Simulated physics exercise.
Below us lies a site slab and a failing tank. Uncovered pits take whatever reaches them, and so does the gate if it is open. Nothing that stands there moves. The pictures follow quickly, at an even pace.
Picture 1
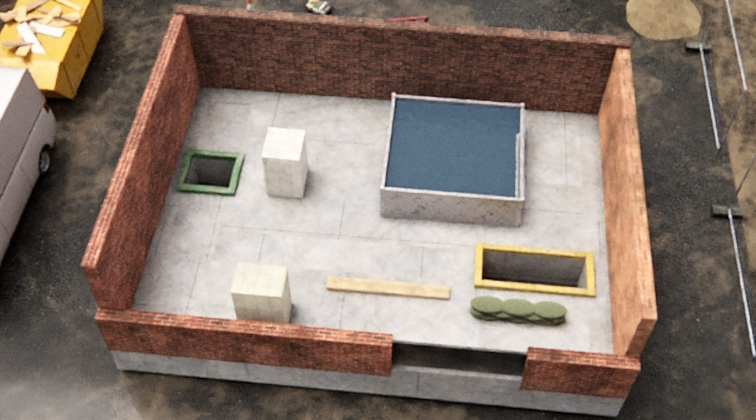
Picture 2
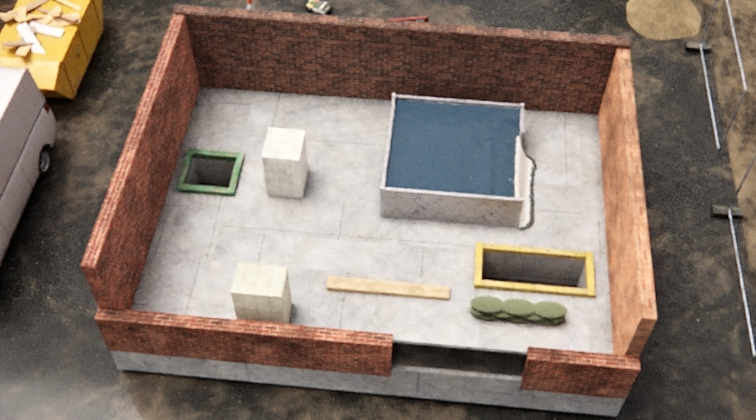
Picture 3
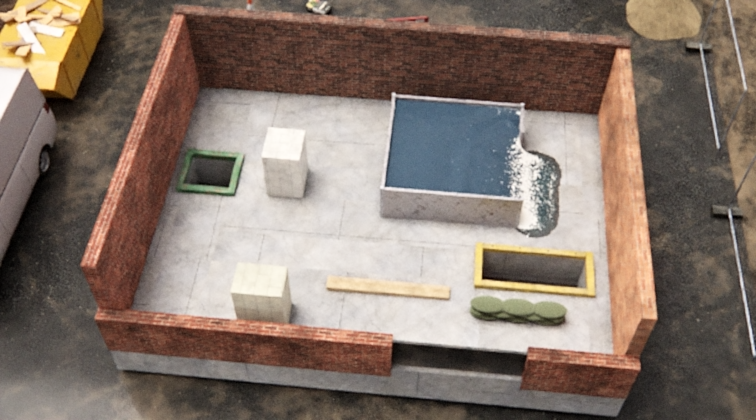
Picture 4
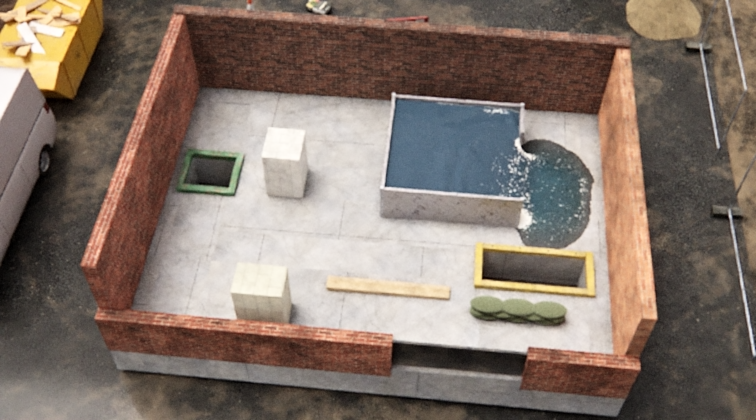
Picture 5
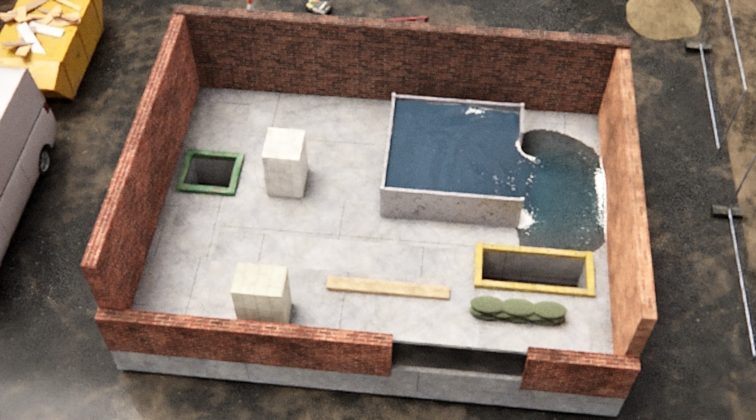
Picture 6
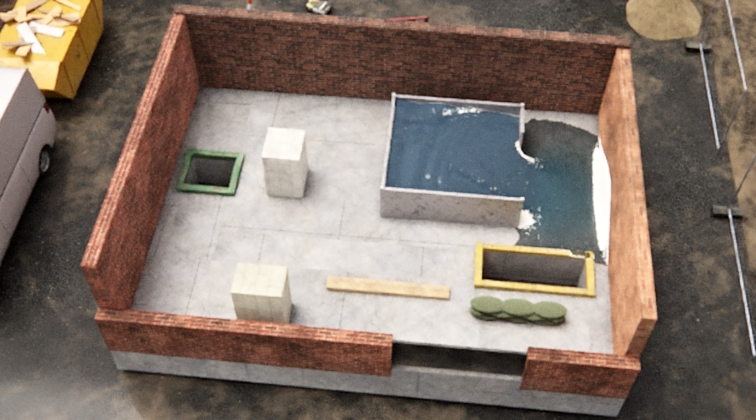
At first, dark blue water sits still in an open tank on a walled concrete slab. Then water breaks out through the tank's right side, foaming onto the slab, and the pool widens rightward, spreading along the right brick wall and down beside the yellow-framed opening.
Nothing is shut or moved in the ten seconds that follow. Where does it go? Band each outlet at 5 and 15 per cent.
The gate takes not even 5 %; the yellow pit takes above 15 %; the green pit takes not even 5 %.
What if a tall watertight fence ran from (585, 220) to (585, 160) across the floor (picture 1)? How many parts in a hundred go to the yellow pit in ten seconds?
In per cent: Yellow 30.
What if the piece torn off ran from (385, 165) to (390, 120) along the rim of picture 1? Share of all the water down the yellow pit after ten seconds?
In per cent: Yellow 0.
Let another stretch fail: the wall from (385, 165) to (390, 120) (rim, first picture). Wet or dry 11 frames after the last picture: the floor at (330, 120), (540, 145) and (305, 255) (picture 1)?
In turn: Under water, dry, wet.
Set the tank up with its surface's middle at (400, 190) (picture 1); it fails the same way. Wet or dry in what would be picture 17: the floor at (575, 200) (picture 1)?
At that place: Wet.
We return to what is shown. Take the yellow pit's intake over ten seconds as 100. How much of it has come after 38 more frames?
I make it 85 per cent.
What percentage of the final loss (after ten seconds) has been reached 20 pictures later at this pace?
Near 50 in a hundred.
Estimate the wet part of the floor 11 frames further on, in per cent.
About 20 per cent.
A moment on, water covers 15 % of the floor; the gate 0 %, the yellow pit 1 %, the green pit 0 %.
Next, water covers 20 % of the floor; the gate 0 %, the yellow pit 5 %, the green pit 0 %.
Then, water covers 35 % of the floor; the gate 0 %, the yellow pit 12 %, the green pit 0 %.
Later, water covers 70 % of the floor; the gate 0 %, the yellow pit 19 %, the green pit 0 %.
In the end, water covers 85 % of the floor; the gate 0 %, the yellow pit 23 %, the green pit 1 %.
